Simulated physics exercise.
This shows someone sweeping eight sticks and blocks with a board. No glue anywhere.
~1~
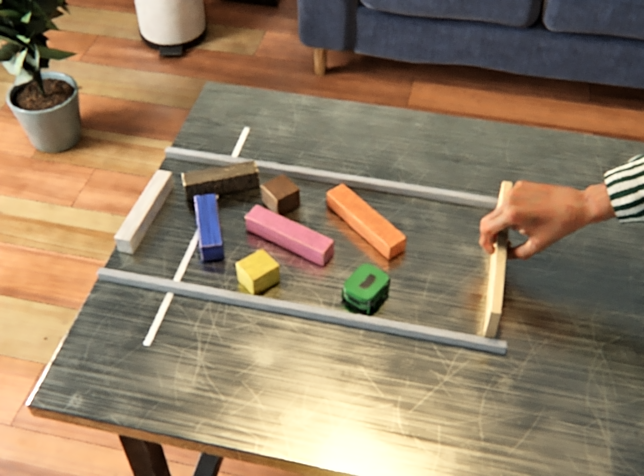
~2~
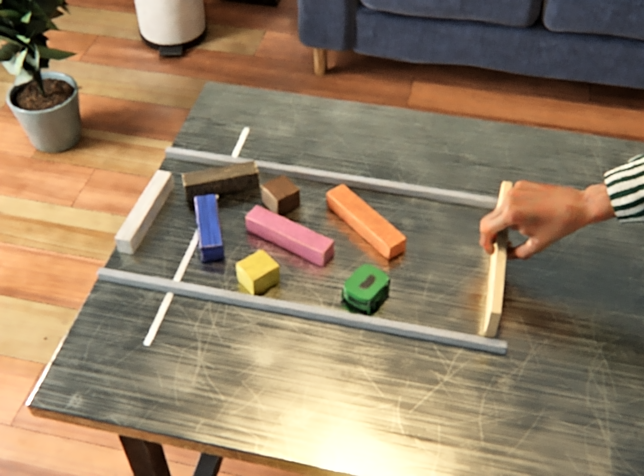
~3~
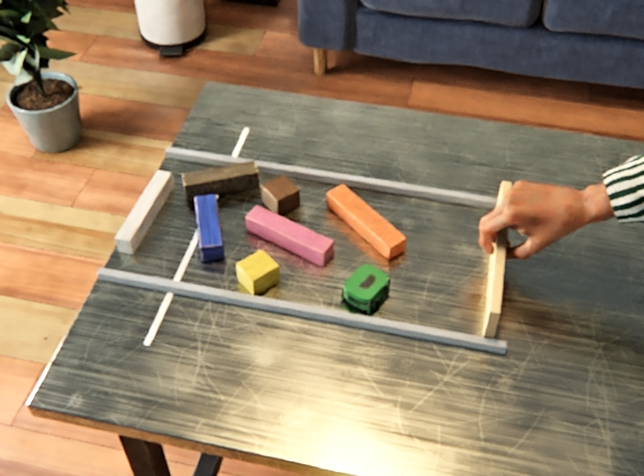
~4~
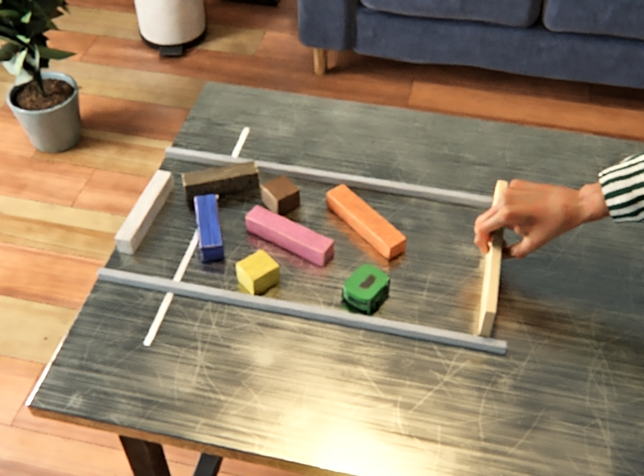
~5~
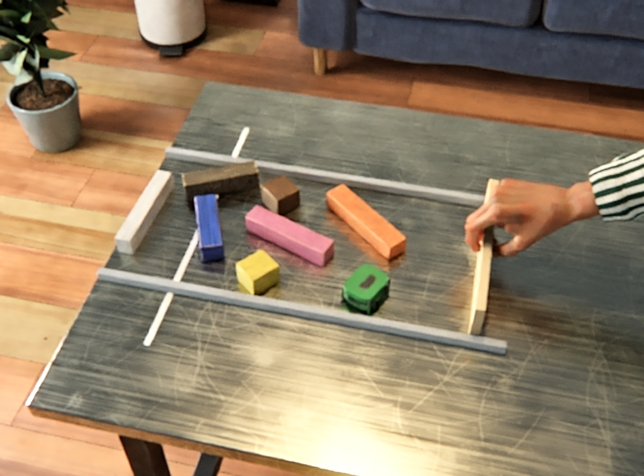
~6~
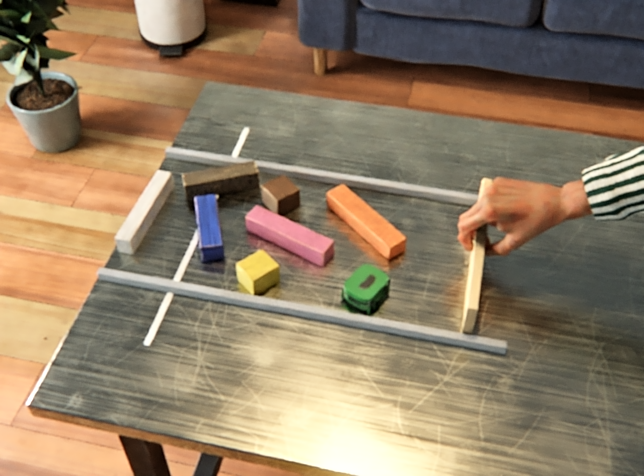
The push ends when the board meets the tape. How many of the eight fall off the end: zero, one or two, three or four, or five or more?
As it turns out, the number that fall off is one or two.
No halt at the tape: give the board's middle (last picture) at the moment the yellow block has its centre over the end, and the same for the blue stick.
About (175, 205), and (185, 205) for the other.
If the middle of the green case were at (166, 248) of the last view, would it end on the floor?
From there it survives.
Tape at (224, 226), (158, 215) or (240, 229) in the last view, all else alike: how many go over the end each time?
In that order 0, 6 and 0.
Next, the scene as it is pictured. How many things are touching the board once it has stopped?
In contact: 3.
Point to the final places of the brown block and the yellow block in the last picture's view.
About (179, 187), and the other about (136, 259).
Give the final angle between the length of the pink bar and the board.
Some 45 degrees.
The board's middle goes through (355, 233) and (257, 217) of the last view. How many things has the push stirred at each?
At the one place 2, at the other 7.
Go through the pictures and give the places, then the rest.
In the first frame, white bar (146, 210); black bar (221, 180); blue stick (209, 227); board (499, 257); tape (203, 222).
In the second frame, black bar (221, 181); board (499, 257).
In the third frame, blue stick (209, 227); pink bar (289, 236).
In the fourth frame, white bar (146, 211); green case (366, 289).
In the fifth frame, black bar (221, 181); yellow block (258, 273).
In the sixth frame, white bar (146, 211); black bar (221, 181); blue stick (209, 227); board (477, 253); tape (203, 222).
Soon after, none off yet; white bar at rest near (146, 211); black bar at rest near (221, 181); blue stick at rest near (209, 227).
At rest, the number that fall off is one or two; fallen, white bar.
